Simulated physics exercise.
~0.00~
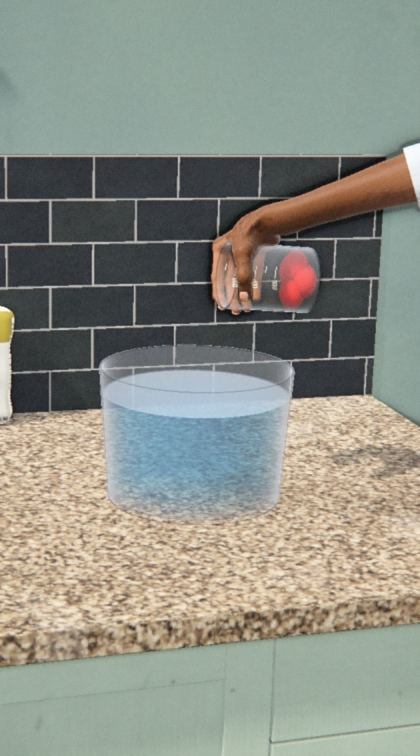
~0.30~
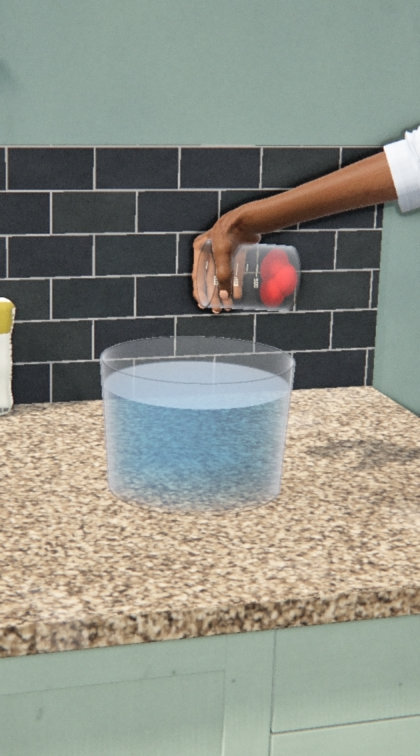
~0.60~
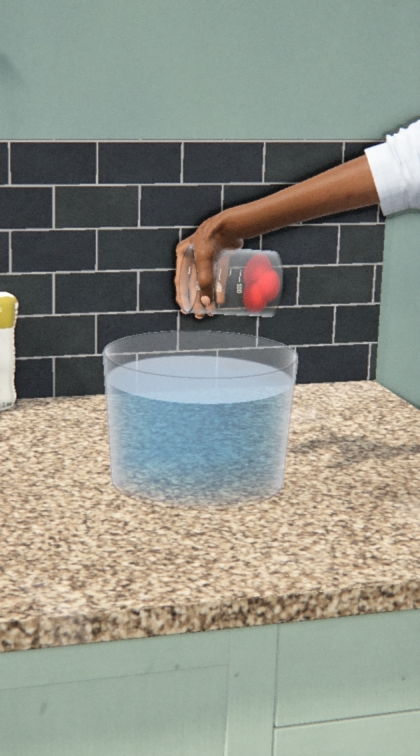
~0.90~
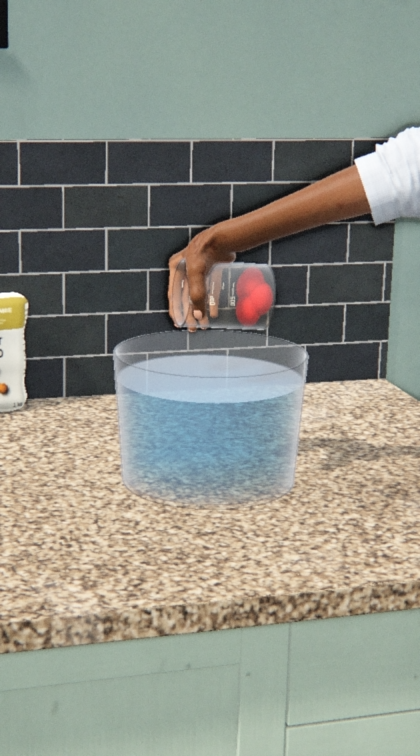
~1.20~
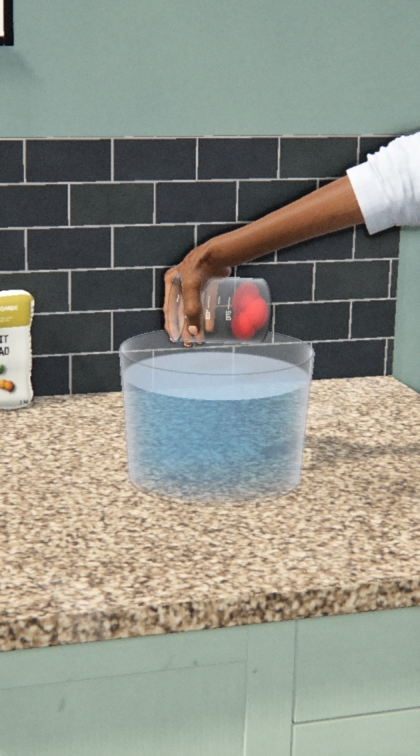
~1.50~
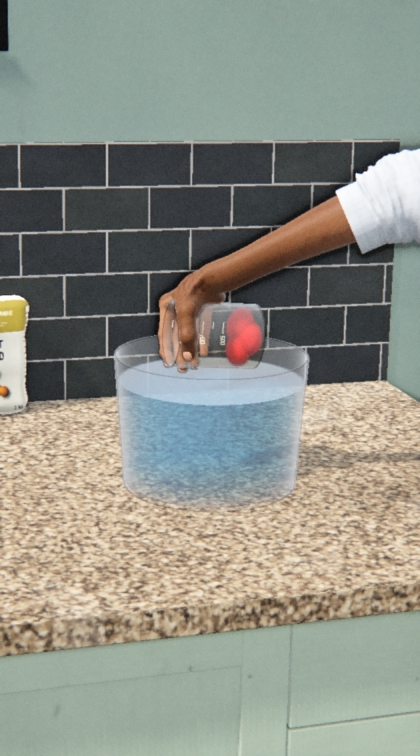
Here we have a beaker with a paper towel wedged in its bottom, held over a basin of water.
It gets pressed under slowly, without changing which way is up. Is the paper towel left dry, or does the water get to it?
Drenched.
Around 2.0 s, the beaker enters the water.
Around 2.6 s, water pours in as the air escapes.
Around 4.0 s, the beaker is under, flooded, and the paper towel is wet.
